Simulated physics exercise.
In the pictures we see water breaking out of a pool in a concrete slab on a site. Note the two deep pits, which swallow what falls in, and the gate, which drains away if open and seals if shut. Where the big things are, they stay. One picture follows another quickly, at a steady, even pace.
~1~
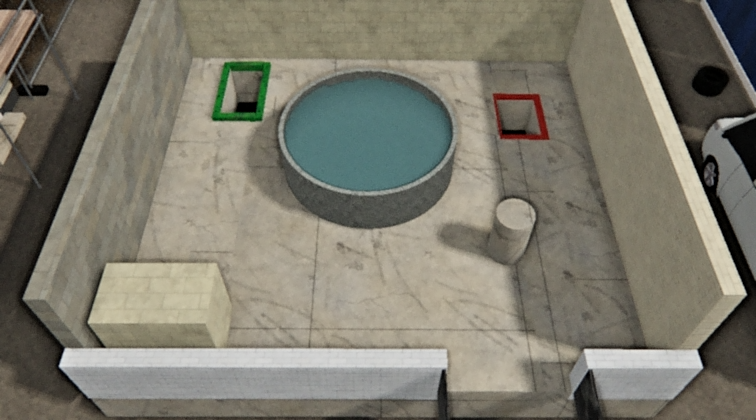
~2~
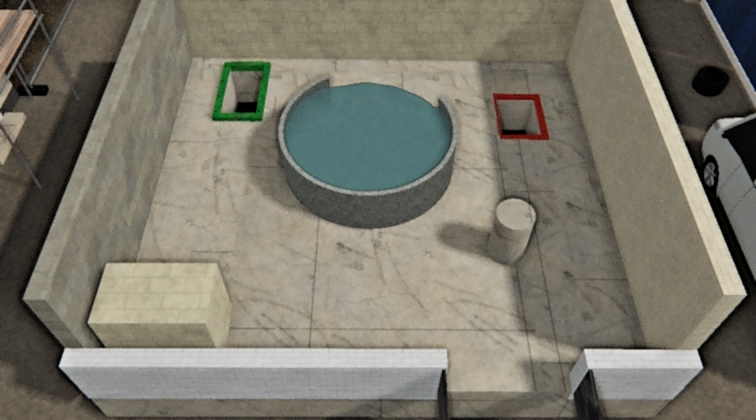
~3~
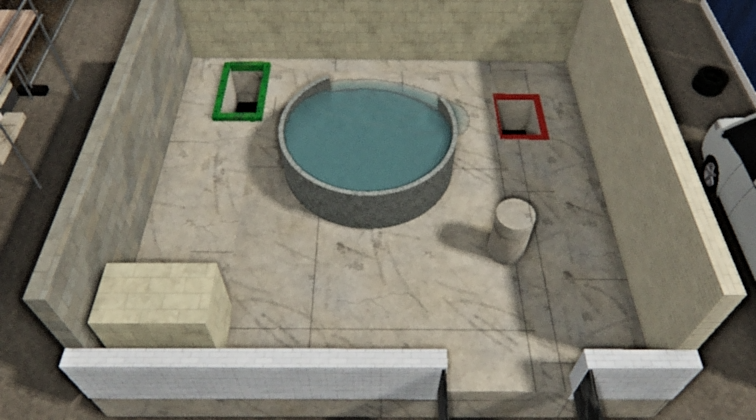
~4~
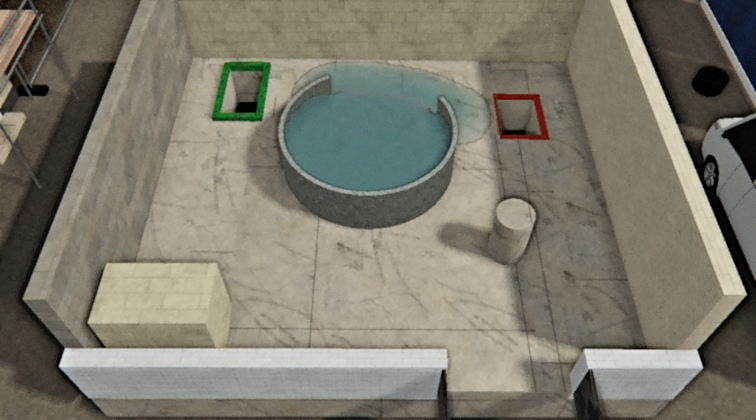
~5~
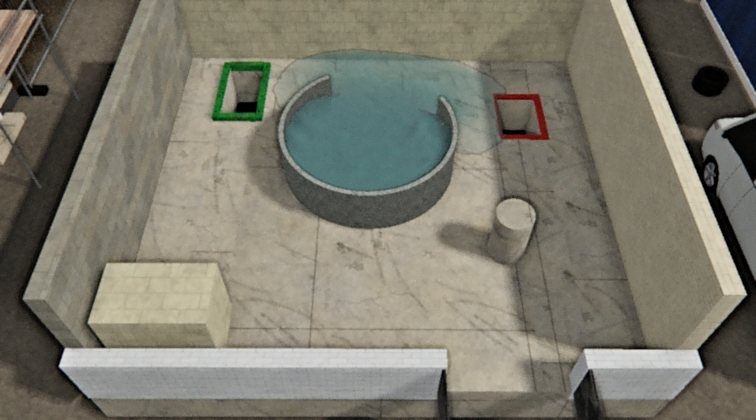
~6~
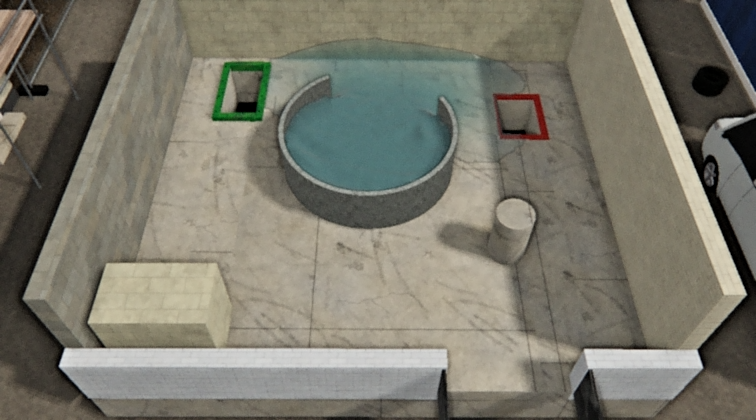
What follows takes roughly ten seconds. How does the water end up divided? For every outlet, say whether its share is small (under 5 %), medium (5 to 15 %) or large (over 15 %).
Result - gate: Medium; green pit: Medium; red pit: Large.
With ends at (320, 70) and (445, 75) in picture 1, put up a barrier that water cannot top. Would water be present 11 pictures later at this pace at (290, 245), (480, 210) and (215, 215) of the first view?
In the order you listed them: Unsoaked, unsoaked, unsoaked.
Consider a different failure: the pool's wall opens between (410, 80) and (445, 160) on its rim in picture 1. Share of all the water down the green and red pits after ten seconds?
I'd say the green pit gets around 0 percent and the red pit around 55 percent.
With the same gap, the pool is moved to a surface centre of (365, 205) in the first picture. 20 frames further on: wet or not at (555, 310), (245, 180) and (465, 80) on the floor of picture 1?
Looking at all three, I'd call them bone dry, bone dry, swamped.
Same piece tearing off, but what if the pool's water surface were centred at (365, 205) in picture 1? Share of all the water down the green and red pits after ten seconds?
Result in per cent: Green pit 4, red pit 35.
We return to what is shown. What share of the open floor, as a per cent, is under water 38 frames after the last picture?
Some 85 per cent.
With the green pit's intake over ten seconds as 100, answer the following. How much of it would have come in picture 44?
Close to 100 %.
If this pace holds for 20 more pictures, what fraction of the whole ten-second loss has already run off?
About 30 per cent.
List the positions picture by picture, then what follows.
The first frame shows the pool at (368, 130) is whole and still.
In the second frame, water pours out on the pool's far side and has run to a hidden place.
In the third frame, the front is at a hidden place, out from the gap on the pool's far side.
In the fourth frame, the front is at (306, 77), out from the gap on the pool's far side.
In the fifth frame, water pours out on the pool's far side and has run to (302, 59).
In the sixth frame, water pours out on the pool's far side and has run to (516, 77).
A moment on, water covers 20 % of the floor; the gate 0 %, the green pit 0 %, the red pit 1 %.
Next, water covers 30 % of the floor; the gate 0 %, the green pit 2 %, the red pit 2 %.
Then, water covers 60 % of the floor; the gate 0 %, the green pit 5 %, the red pit 9 %.
Later, water covers 85 % of the floor; the gate 4 %, the green pit 8 %, the red pit 21 %.
In the end, water covers 95 % of the floor; the gate 8 %, the green pit 8 %, the red pit 30 %.
